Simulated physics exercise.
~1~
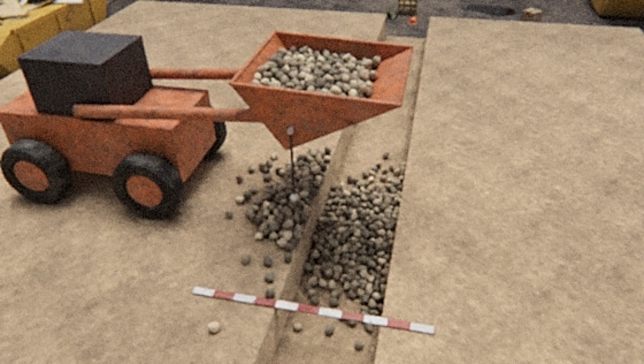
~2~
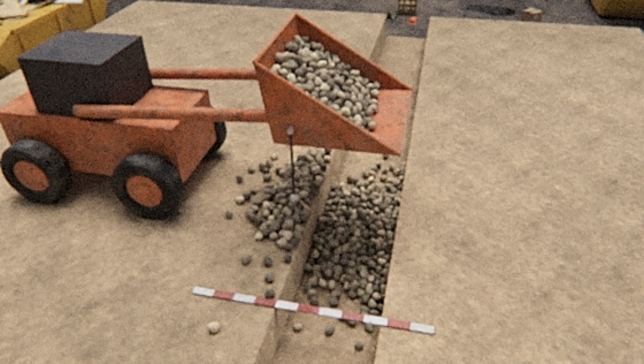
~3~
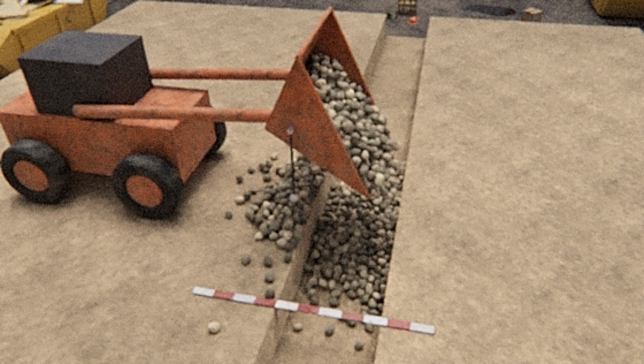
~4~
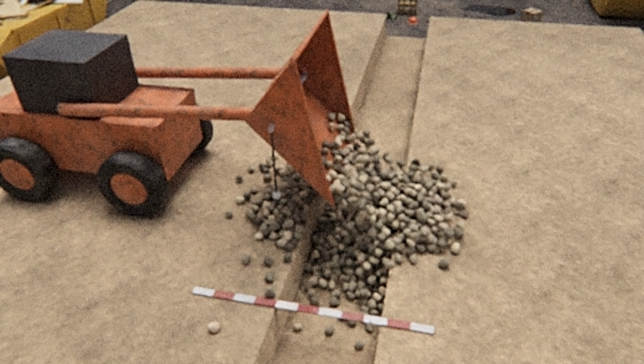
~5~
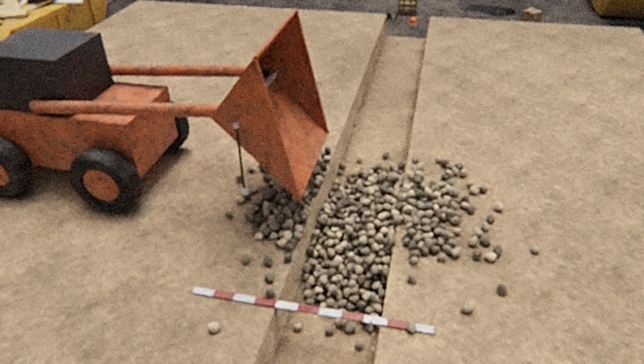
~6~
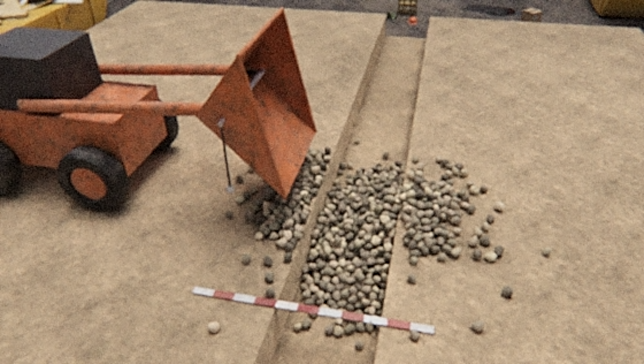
At the start, an orange loader with a black block on top holds a bucket full of rounded stones over a narrow trench, where an earlier heap lies partly in the trench and partly on its left edge. The bucket tips forward to the right, and the stones slide toward its lip. They pour down onto the heap as it tilts more steeply. The loader then rolls back to the left while the last stones drop out. Finally the bucket hangs tipped and empty, with the trench piled fuller behind the striped staff and stones scattered across the right side.
